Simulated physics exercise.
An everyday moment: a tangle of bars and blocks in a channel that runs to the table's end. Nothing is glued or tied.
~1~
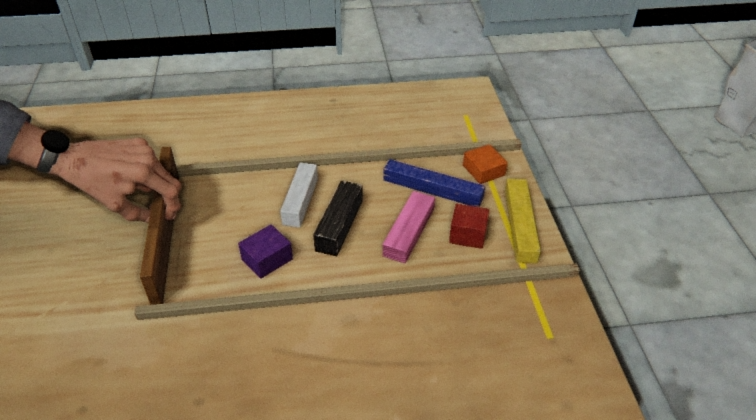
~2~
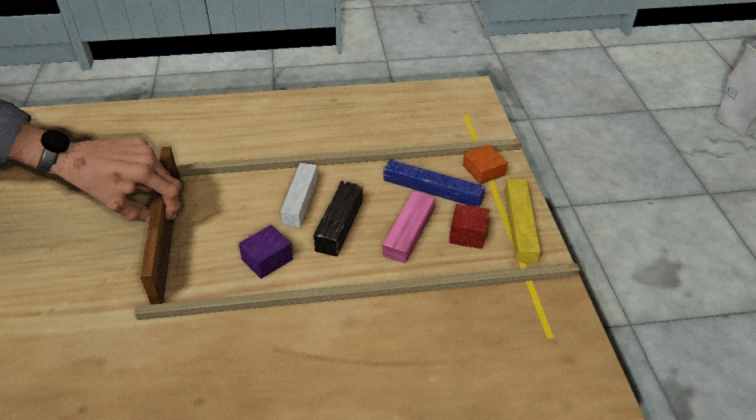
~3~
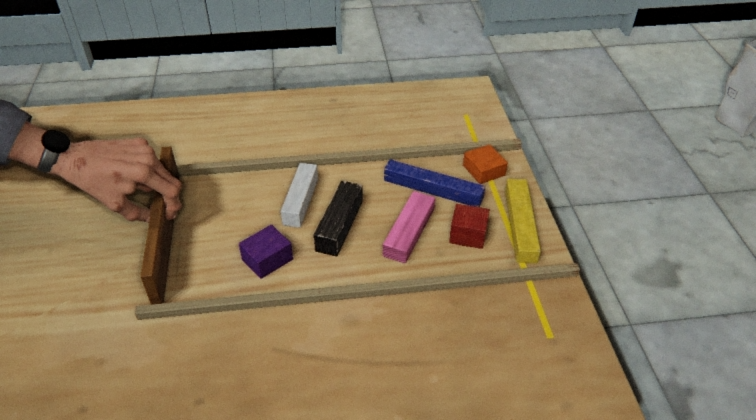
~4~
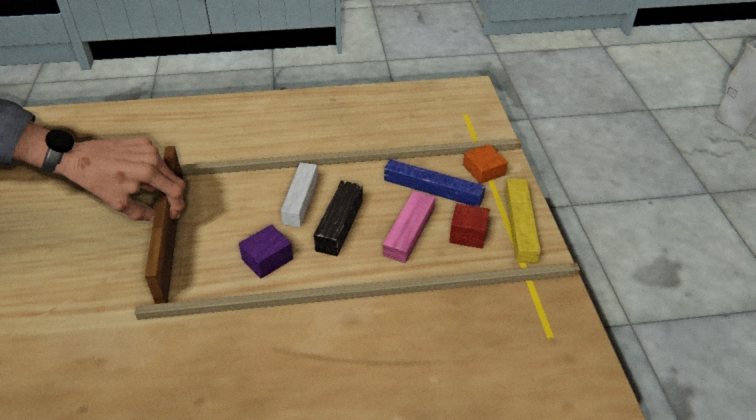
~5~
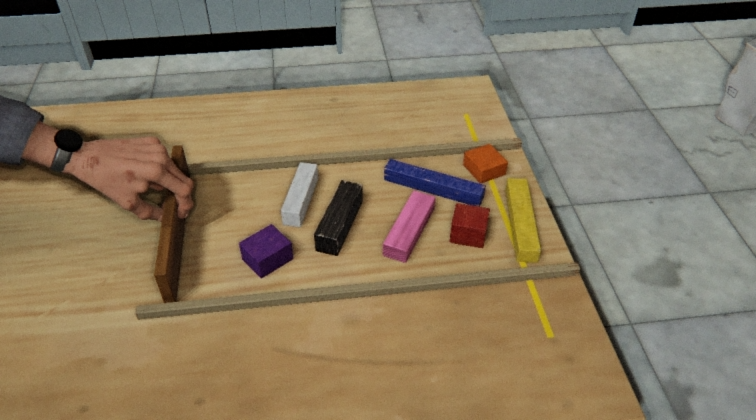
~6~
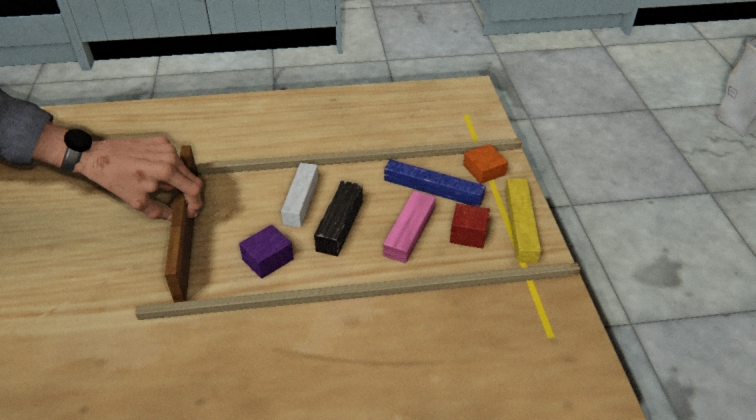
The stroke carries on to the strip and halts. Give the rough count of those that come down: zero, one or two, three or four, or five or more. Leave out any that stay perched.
Here the number that fall off is five or more.
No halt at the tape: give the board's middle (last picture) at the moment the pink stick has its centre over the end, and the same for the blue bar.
Its middle is around (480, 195) and around (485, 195).
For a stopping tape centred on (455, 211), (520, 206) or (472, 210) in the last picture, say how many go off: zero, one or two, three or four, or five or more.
One after another: One or two; five or over; 1 or 2.
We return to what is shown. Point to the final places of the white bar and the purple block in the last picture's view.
The white bar at (502, 176), the purple block at (536, 236).
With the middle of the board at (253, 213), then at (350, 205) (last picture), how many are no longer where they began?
By then 1, and 4.
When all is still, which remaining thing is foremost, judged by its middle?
The black bar ends nearest.
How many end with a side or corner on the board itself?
It touches 2.
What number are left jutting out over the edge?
Overhanging: 1.
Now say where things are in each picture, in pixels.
Yellow bar (522, 219); orange block (485, 164); red block (469, 226); board (162, 221); tape (501, 208), in the first picture.
Orange block (485, 164); board (162, 221), in the second picture.
Red block (469, 226); black bar (339, 217), in the third picture.
Yellow bar (522, 219); white bar (300, 194), in the fourth picture.
Orange block (485, 164); purple block (267, 251), in the fifth picture.
Yellow bar (522, 219); orange block (485, 164); red block (470, 226); board (183, 219); tape (501, 207), in the sixth picture.
A little later, none off yet; yellow bar at rest near (522, 219); orange block at rest near (485, 164); red block at rest near (470, 226).
Next, none off yet; yellow bar at rest near (522, 219); orange block at rest near (485, 164); red block shifted a little near (486, 221).
Later still, one off so far; yellow bar dropping near (577, 265); orange block shifted about its own width near (506, 159); red block shifted well along near (558, 209).
When it is over, the number that fall off is five or more; down, pink stick, blue bar, red block, orange block and yellow bar.
